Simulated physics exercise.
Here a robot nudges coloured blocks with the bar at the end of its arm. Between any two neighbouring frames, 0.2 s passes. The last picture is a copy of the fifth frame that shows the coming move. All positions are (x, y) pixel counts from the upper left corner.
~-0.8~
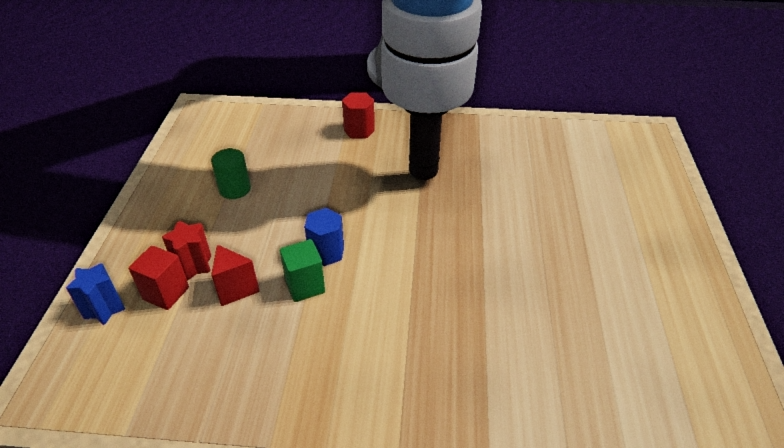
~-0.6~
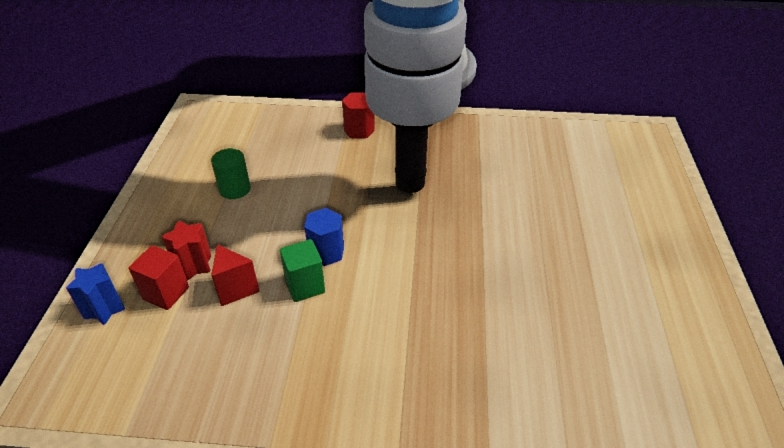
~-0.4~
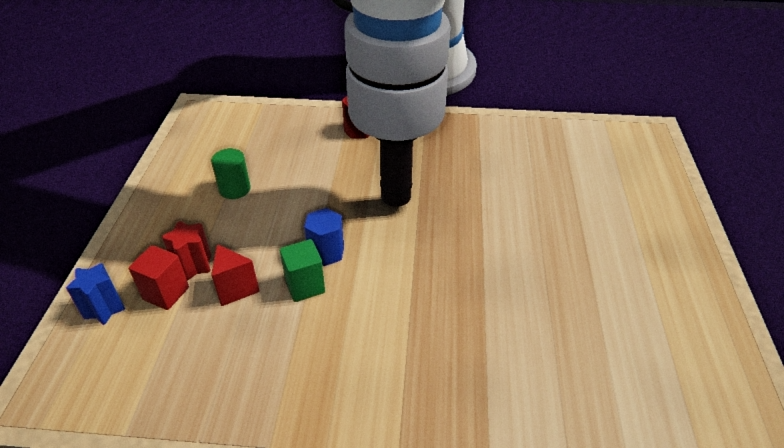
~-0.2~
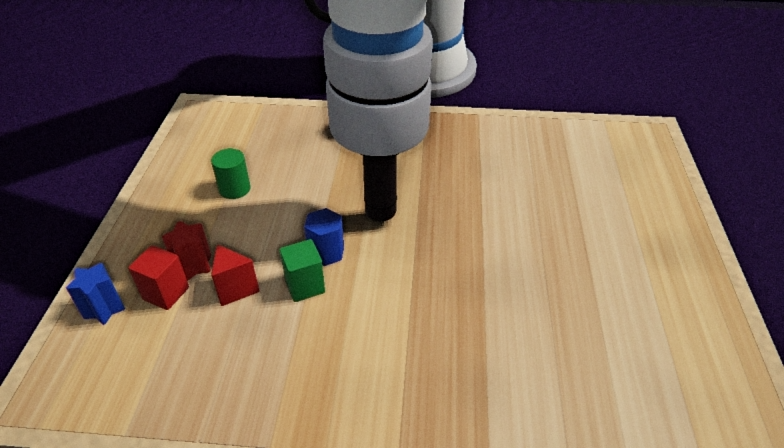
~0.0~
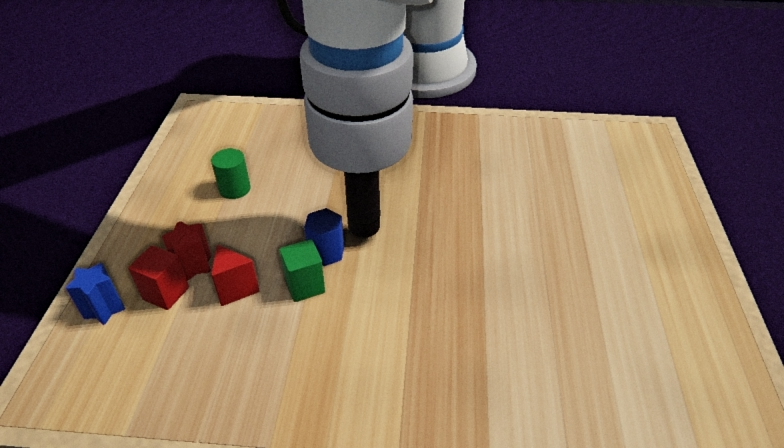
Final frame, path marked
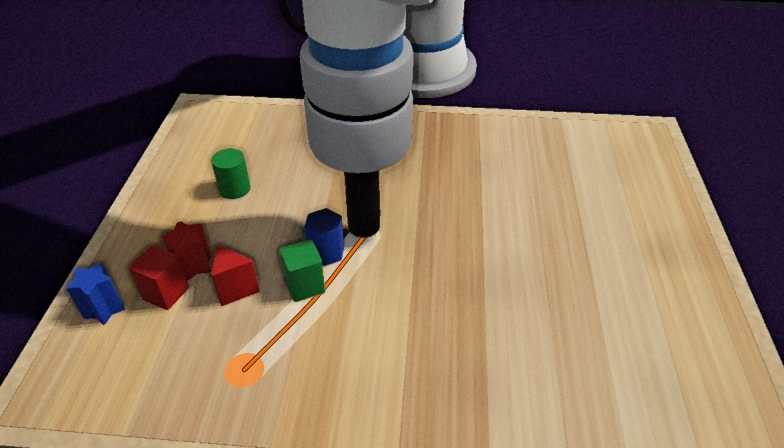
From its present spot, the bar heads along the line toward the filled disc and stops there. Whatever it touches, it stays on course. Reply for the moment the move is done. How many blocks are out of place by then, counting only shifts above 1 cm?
It should be two, as far as I can tell.
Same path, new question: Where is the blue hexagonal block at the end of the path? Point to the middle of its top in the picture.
The spot you're after is about (301, 230) in the image.
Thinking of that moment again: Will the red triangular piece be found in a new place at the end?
I believe not.
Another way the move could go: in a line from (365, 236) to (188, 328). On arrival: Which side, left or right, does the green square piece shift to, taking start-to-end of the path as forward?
Left-hand side.
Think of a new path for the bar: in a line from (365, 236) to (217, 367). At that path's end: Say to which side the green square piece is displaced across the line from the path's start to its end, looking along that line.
Goes left.
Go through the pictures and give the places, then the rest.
The first picture shows bar tip (423, 172); block tops, red triangular piece (227, 260); green square piece (300, 255); blue hexagonal block (323, 221).
The second picture shows bar (410, 184); blocks unchanged.
The third picture shows bar (396, 198); blocks unchanged.
The fourth picture shows bar (381, 212); blocks unchanged.
The fifth picture shows bar (364, 228); red triangular piece (227, 260); green square piece (300, 255); blue hexagonal block (323, 221).
Path on the board, from (365, 236) by way of (315, 299) to (244, 370).
The first path, step by step. One third of the way, bar (332, 268); green square piece (293, 261), turned 25° anticlockwise; blue hexagonal block (301, 230), turned 75° clockwise.
Two thirds of the way, bar (292, 313); green square piece (258, 275), turned 55° clockwise; blue hexagonal block (301, 230), turned 75° clockwise.
At the end, bar (242, 362); red triangular piece in place; green square piece (257, 276), turned 55° clockwise; blue hexagonal block (301, 230), turned 75° clockwise.
